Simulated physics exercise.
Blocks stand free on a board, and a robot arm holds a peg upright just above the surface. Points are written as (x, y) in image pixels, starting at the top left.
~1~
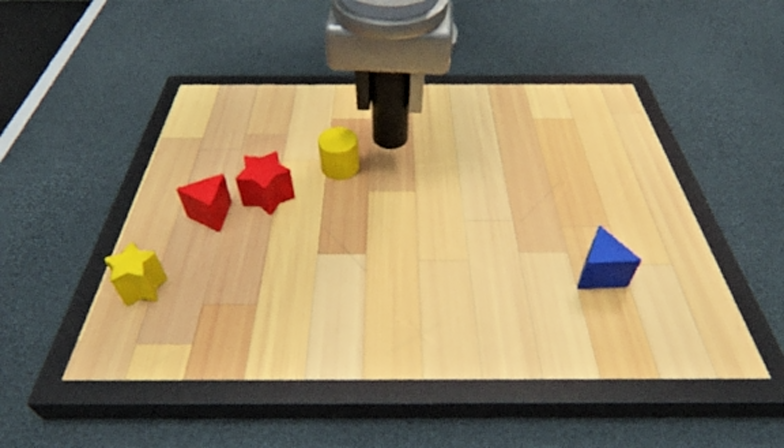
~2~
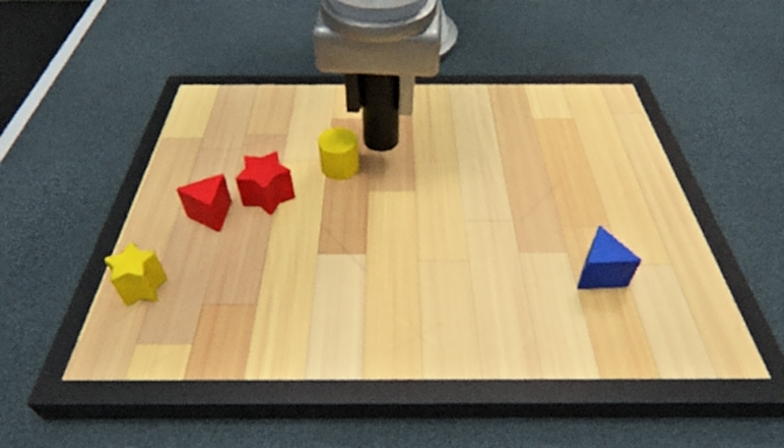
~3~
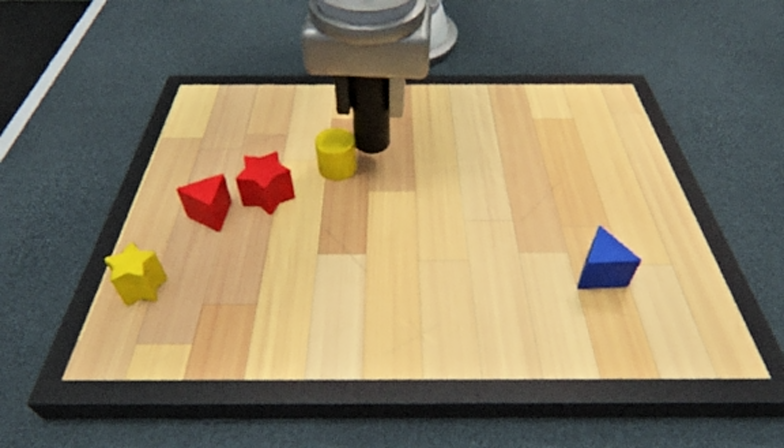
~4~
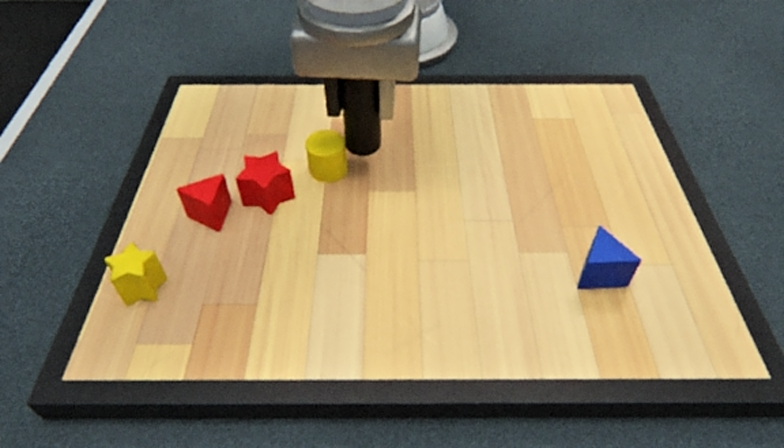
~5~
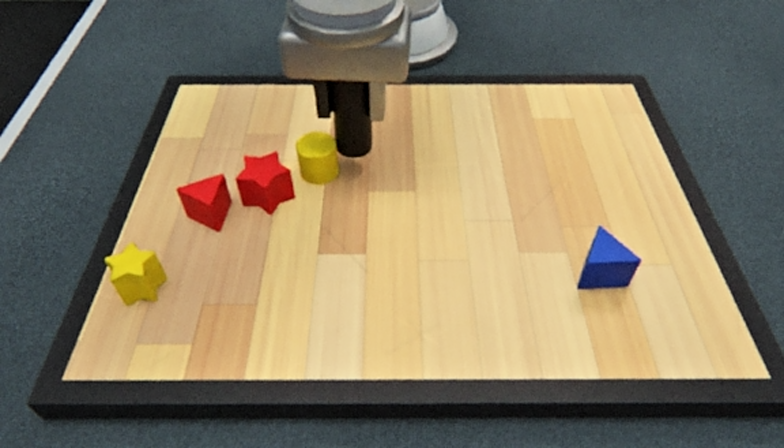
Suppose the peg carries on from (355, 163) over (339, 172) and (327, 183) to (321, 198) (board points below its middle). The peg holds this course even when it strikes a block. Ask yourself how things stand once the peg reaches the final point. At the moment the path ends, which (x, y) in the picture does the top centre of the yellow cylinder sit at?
That would be at about pixel (284, 153).
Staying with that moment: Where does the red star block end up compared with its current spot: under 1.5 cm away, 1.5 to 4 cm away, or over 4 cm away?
The best fit is under 1.5 cm.
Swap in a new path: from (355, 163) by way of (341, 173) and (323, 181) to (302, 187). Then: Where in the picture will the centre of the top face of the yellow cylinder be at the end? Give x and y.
The top centre is at (262, 150).
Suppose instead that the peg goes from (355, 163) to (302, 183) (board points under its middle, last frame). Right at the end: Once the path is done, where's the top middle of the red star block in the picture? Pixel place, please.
The top centre is at (232, 175).
What follows on the original path. Halfway along, peg (330, 160); red star block (256, 169); yellow cylinder (289, 151).
At the end, peg (319, 181); red star block (250, 171); yellow cylinder (284, 153).
